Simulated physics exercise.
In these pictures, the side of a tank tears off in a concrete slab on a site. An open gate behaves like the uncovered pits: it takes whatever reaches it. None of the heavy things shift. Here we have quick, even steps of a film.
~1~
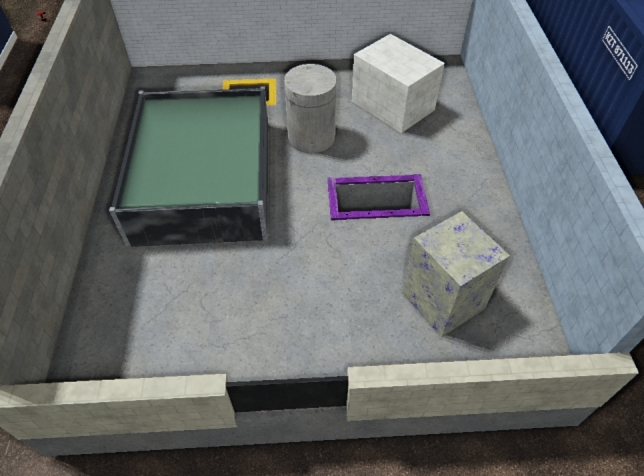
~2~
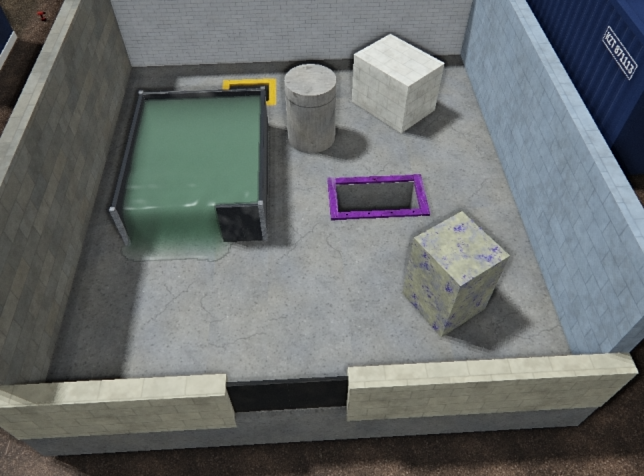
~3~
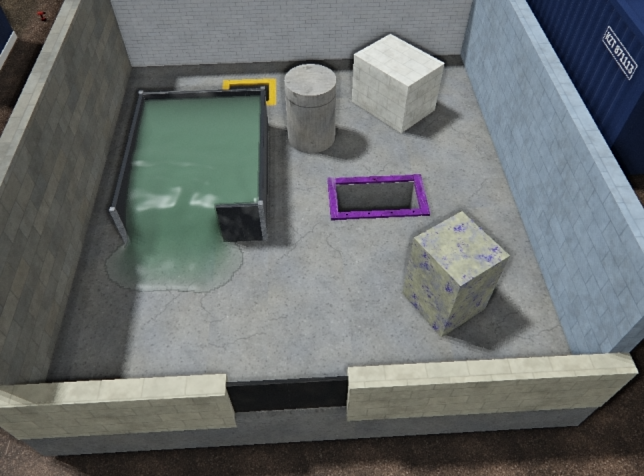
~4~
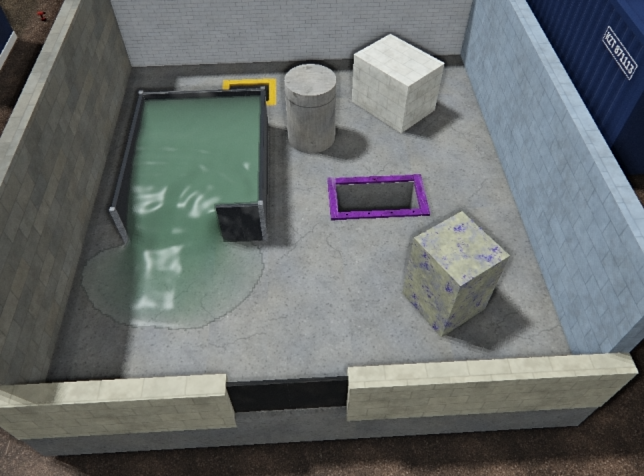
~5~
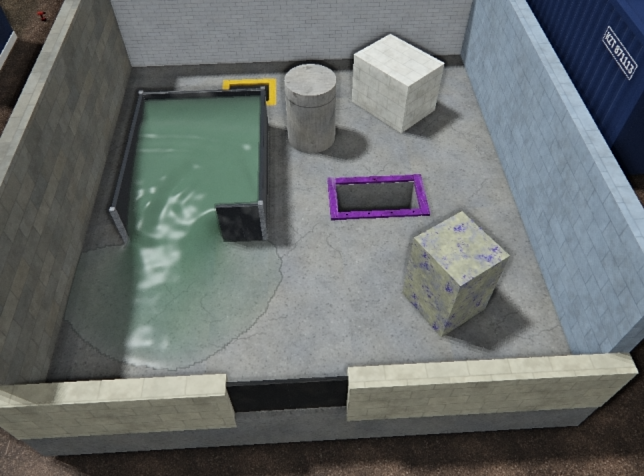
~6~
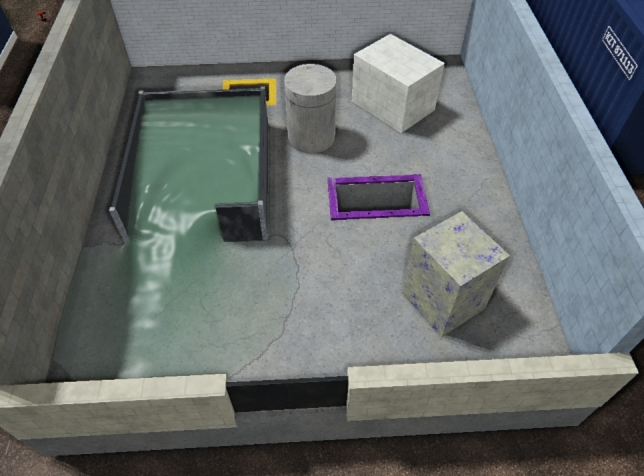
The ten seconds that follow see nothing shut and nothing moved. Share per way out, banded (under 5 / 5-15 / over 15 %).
As I see it, the gate will likely win a minor part below five per cent. The purple pit will likely win a middling part of five to fifteen per cent. The yellow pit will likely win a minor part below five per cent.
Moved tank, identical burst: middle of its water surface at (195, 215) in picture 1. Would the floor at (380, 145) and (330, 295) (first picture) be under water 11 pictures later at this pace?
Going point by point, I get high and dry then drenched.
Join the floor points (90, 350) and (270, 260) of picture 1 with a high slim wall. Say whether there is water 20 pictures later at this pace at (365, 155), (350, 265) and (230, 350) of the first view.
Taken in turn, the three points are unsoaked, soaked and soaked.
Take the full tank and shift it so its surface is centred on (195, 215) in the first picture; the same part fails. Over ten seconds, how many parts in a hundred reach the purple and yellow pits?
Per cent: Purple 6, yellow 8.
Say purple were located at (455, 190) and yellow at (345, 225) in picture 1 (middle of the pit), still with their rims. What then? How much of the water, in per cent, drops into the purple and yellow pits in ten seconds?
The purple pit ends up with 14 per cent, the yellow pit with 10 per cent.
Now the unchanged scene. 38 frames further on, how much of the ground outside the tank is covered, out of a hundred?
Close to 70 %.
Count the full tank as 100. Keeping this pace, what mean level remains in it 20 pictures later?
Some 36 per cent.
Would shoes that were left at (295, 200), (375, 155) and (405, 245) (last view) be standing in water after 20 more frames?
Taking them as listed, I'd call them high and dry, high and dry and soaked through.
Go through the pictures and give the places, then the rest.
In the first picture, still water in the open tank at (196, 148).
In the second picture, the front is at (225, 249), out from the gap at (175, 232).
In the third picture, water pours out at (175, 233) and has run to (218, 281).
In the fourth picture, the front is at (202, 320), out from the gap at (175, 234).
In the fifth picture, water pours out at (175, 234) and has run to (188, 359).
In the sixth picture, water pours out at (175, 234) and has run to a hidden place.
A moment on, water covers 20 % of the floor; the gate 0 %, the purple pit 0 %, the yellow pit 0 %.
Next, water covers 25 % of the floor; the gate 0 %, the purple pit 0 %, the yellow pit 0 %.
Then, water covers 40 % of the floor; the gate 0 %, the purple pit 0 %, the yellow pit 0 %.
Later, water covers 70 % of the floor; the gate 0 %, the purple pit 4 %, the yellow pit 0 %.
In the end, water covers 95 % of the floor; the gate 0 %, the purple pit 10 %, the yellow pit 2 %.
